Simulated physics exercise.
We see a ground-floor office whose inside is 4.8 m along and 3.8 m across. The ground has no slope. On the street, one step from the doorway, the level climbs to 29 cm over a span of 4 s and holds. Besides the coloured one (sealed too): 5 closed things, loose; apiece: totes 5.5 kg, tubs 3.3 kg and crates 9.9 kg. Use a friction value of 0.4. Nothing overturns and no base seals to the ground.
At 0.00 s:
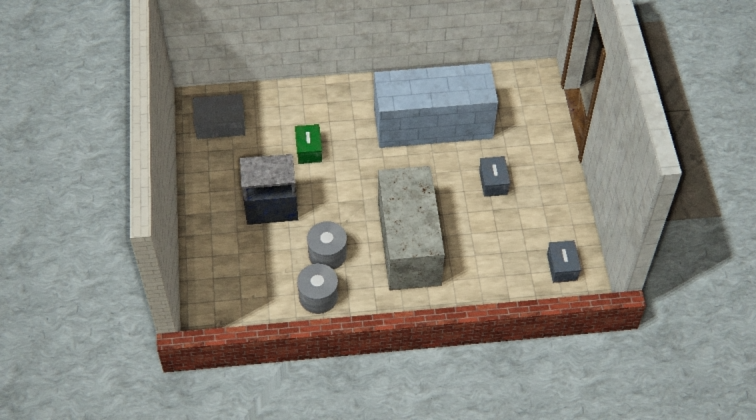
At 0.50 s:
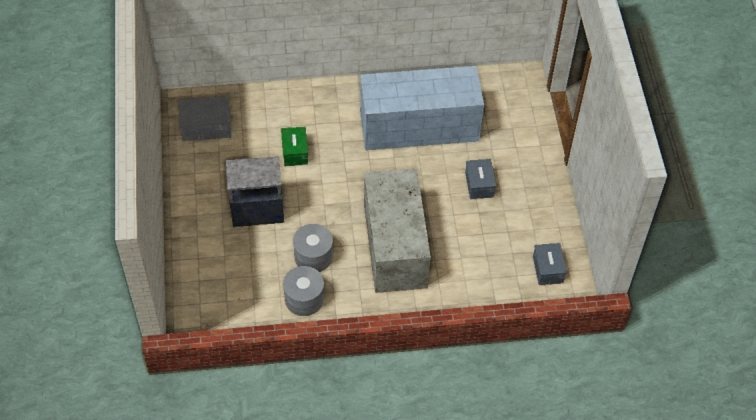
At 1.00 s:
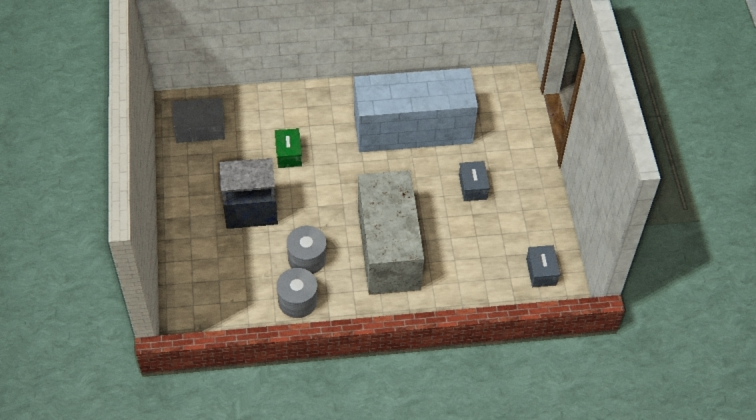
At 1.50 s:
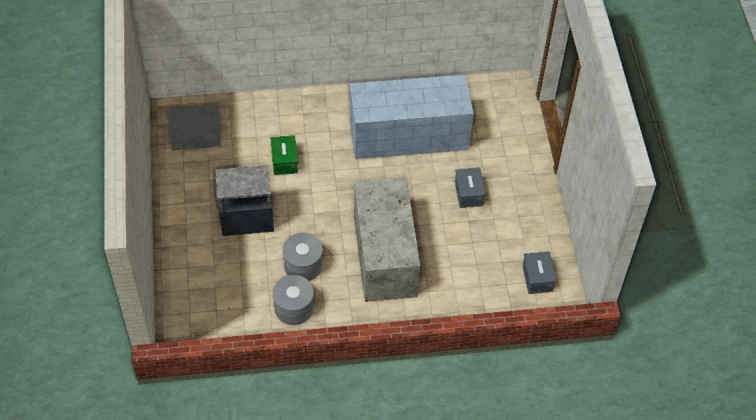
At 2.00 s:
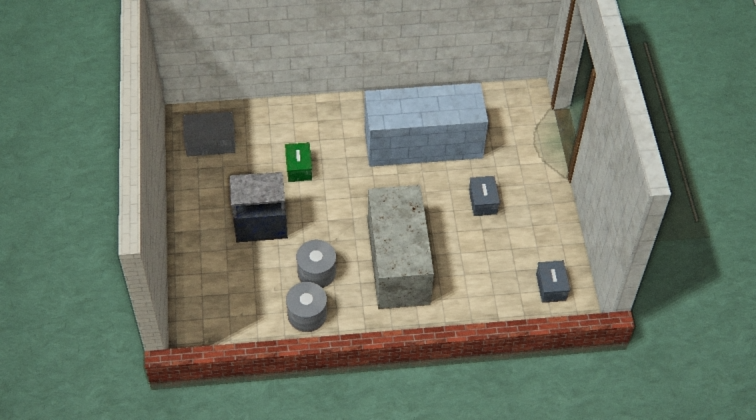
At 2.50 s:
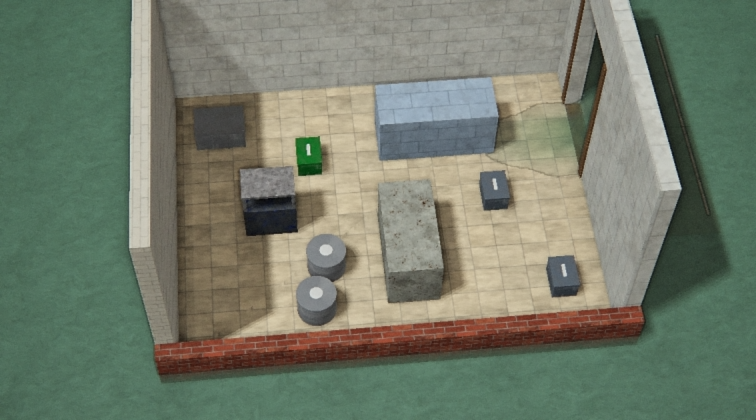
In a walled ground-floor room with a tiled floor, a green box, grey containers and large blocks stay still while the view shifts slightly; a shallow patch of water then appears by the doorway at right and spreads inward.
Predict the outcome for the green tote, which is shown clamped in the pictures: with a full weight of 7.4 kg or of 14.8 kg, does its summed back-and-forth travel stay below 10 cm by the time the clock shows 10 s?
The outcome: Only the heavier weight passes.
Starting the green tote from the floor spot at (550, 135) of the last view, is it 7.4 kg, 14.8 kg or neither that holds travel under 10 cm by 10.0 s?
Here both come up short.
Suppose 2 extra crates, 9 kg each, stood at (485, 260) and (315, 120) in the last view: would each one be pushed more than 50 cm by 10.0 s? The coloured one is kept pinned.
First one: Beyond the limit; second one: Beyond the limit.
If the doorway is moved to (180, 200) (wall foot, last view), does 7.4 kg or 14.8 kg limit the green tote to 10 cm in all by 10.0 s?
In that case neither weight holds it.
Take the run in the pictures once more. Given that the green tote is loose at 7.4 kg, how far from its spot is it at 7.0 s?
0 cm.
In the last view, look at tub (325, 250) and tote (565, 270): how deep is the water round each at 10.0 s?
Roughly 4 and 11 cm.
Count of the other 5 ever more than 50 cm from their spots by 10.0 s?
The number is 5.
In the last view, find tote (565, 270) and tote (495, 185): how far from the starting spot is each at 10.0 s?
Respectively 120 and 60 centimetres.
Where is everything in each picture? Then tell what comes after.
The first picture shows the green tote at (308, 138), on the bottom; water covers 0.0 m2; 0 of 6 have shifted.
The second picture shows the green tote at (294, 140), on the bottom; water covers 0.0 m2; 0 of 6 have shifted.
The third picture shows the green tote at (288, 142) rests on the ground; water covers 0.0 m2; 0 of 6 have shifted.
The fourth picture shows the green tote at (284, 149), on the bottom; water covers 0.0 m2; 0 of 6 have shifted.
The fifth picture shows the green tote at (298, 156) rests on the ground; water covers 0.2 m2; 0 of 6 have shifted.
The sixth picture shows the green tote at (309, 150) rests on the ground; water covers 0.9 m2; 0 of 6 have shifted.
After 3.5 s the green tote would be 0 cm from its start with 7.4 kg and 0 cm from its start with 14.8 kg; 0 cm of water round it then.
After 4.5 s the green tote would be 0 cm from its start with 7.4 kg and 0 cm from its start with 14.8 kg; 1 cm of water round it then.
After 7.0 s the green tote would be 0 cm from its start with 7.4 kg and 0 cm from its start with 14.8 kg; 4 cm of water round it then.
After 10.0 s the green tote would be 67 cm from its start with 7.4 kg and 0 cm from its start with 14.8 kg; 9 cm of water round it then.
